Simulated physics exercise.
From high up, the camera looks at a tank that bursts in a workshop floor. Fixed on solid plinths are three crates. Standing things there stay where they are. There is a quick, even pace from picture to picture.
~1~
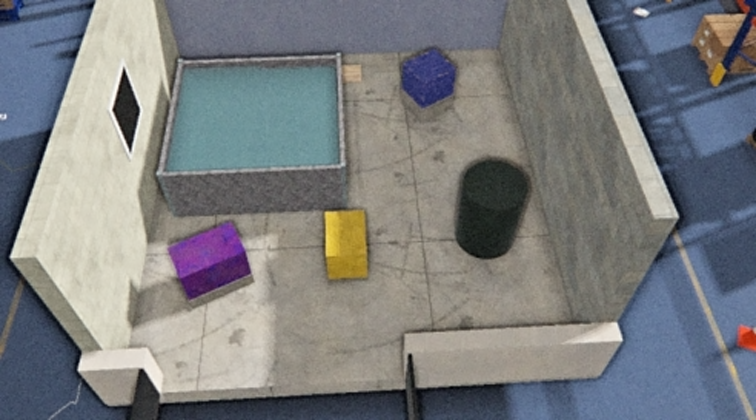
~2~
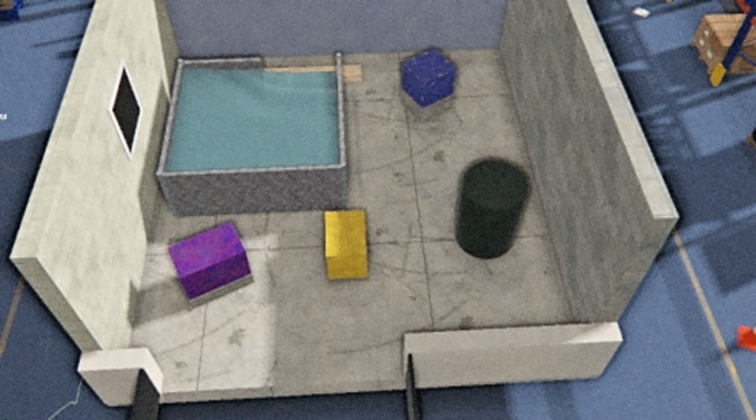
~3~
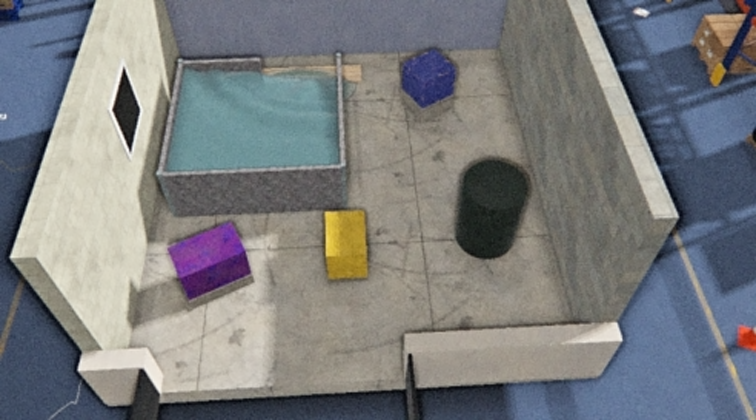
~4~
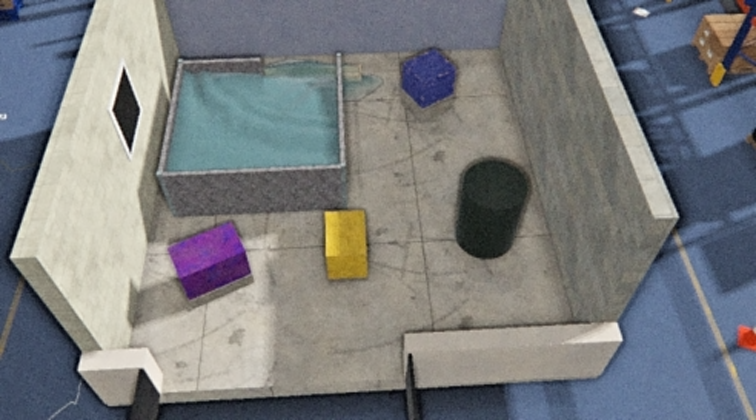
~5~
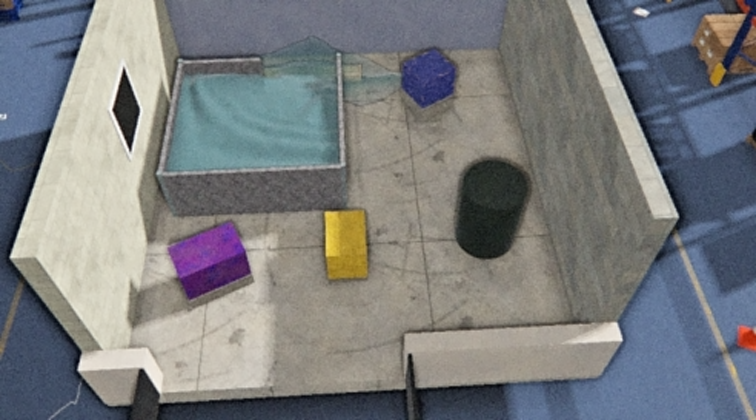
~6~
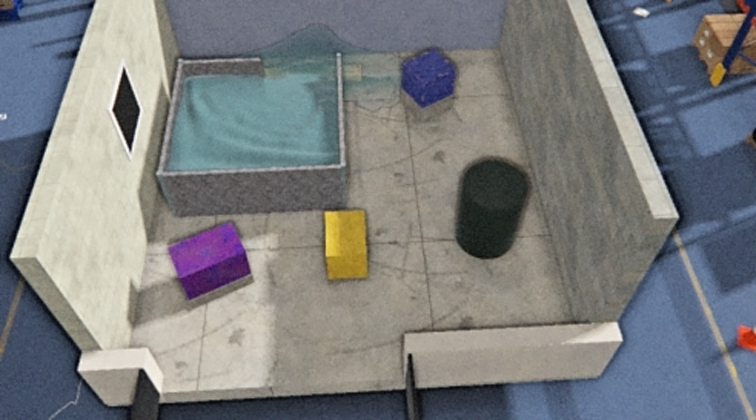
The video shows a high view of an open tank of still water among purple, yellow, blue and dark green objects; its far side opens, and water pours out, splashes against the back wall and spreads toward the blue block.
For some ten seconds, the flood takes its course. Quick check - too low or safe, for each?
Blue crate safe; purple crate safe; yellow crate too low.
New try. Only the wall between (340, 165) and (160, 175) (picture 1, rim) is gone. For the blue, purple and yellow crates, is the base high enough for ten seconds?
The blue one is not reached; the purple one is reached; the yellow one is reached.
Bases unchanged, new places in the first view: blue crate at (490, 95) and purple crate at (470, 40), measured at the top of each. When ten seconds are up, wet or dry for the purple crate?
The purple crate: Reached.
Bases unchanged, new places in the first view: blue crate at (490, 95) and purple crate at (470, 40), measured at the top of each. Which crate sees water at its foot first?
I'd say the purple crate comes first.
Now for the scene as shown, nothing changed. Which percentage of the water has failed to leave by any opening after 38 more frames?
Around 96 parts in a hundred.
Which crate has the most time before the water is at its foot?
I'd say the yellow crate is last.
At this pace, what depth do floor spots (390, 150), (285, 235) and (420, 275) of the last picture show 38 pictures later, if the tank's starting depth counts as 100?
In the order asked, some 2, 6 and 8 in a hundred.
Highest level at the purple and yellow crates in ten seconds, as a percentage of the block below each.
About 80 percent and about 210 percent.
A moment on, water covers 25 % of the floor; the blue crate water round its plinth, the purple crate not reached, the yellow crate not reached.
Next, water covers 30 % of the floor; the blue crate water round its plinth, the purple crate not reached, the yellow crate not reached.
Then, water covers 60 % of the floor; the blue crate water round its plinth, the purple crate water round its plinth, the yellow crate not reached.
Later, water covers 90 % of the floor; the blue crate water round its plinth, the purple crate water round its plinth, the yellow crate water round its plinth.
In the end, water covers 100 % of the floor; the blue crate stayed above the water, the purple crate stayed above the water, the yellow crate was topped.
